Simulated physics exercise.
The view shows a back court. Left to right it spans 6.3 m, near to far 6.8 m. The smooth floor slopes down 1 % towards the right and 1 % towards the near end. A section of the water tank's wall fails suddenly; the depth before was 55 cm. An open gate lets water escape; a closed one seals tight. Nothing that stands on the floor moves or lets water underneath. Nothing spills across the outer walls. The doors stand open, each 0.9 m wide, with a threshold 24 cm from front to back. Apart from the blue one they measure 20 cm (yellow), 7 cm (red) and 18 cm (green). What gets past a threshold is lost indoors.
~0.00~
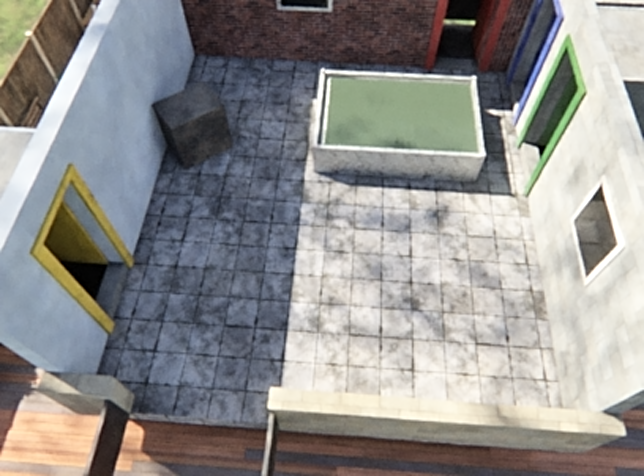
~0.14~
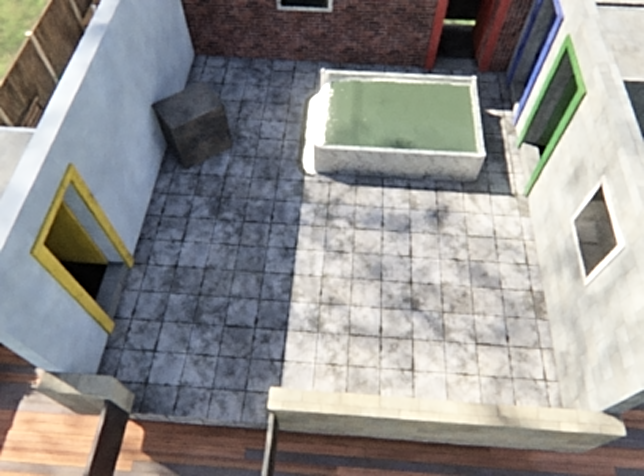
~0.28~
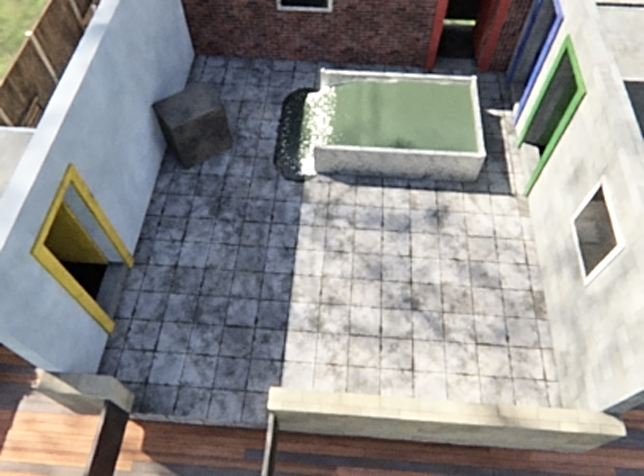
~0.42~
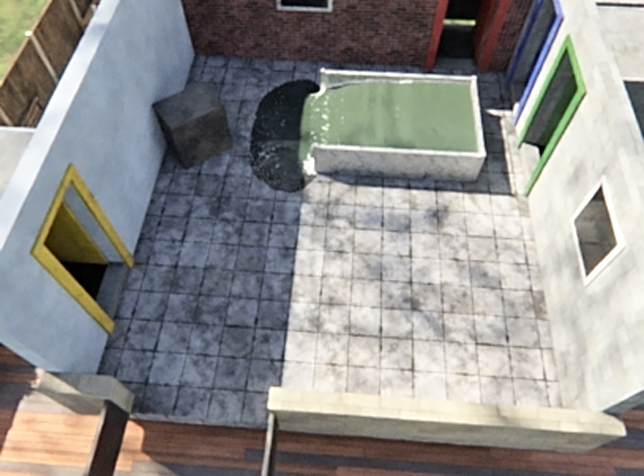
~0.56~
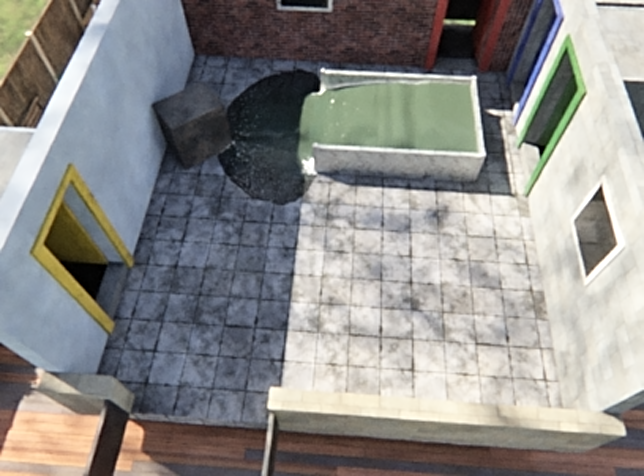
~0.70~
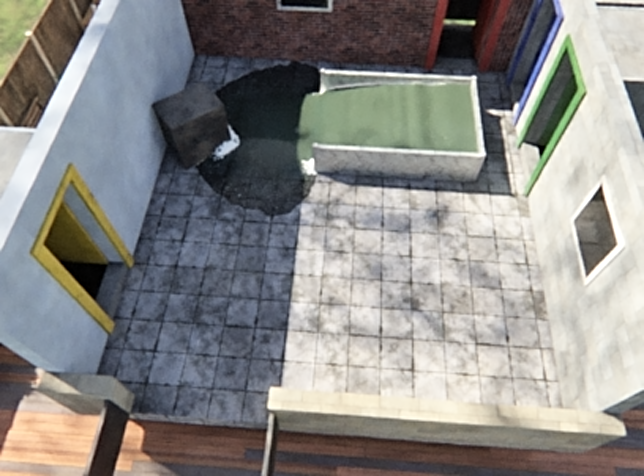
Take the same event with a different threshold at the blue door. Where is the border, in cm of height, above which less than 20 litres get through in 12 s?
At least 16 cm or so.
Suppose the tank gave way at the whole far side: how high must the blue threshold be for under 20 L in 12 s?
Then roughly 22 cm.
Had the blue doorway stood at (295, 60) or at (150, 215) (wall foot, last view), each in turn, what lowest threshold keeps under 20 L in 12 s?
Roughly 9.5 and 16 cm.
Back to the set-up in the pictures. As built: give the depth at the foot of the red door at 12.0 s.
Some 6.0 cm.
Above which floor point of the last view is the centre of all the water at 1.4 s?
At about (343, 135).
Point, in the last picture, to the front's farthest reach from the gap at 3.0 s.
Near (92, 390).
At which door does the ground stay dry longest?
Last comes the green one.
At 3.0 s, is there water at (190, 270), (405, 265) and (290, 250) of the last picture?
In turn: Flooded, not reached, still dry.
After 1.4 s water covers 25 % of the floor, deepest (33 cm) near (239, 143); it has not reached the blue door.
After 3.0 s water covers 35 % of the floor, deepest (32 cm) near (210, 98); it has not reached the blue door.
After 12.0 s water covers 80 % of the floor, deepest (12 cm) near (554, 426); 7 cm at the blue door, 28 litres in over its 15 cm threshold.
At the blue door as built, the water arrived by 4.9 s and peaked near 19 cm at 5.8 s.
Run again over the same 12 s with other heights there, 55 litres in over 12.5 cm, 3 litres over 20 cm. The limit of 20 litres is kept from about 16 cm up.
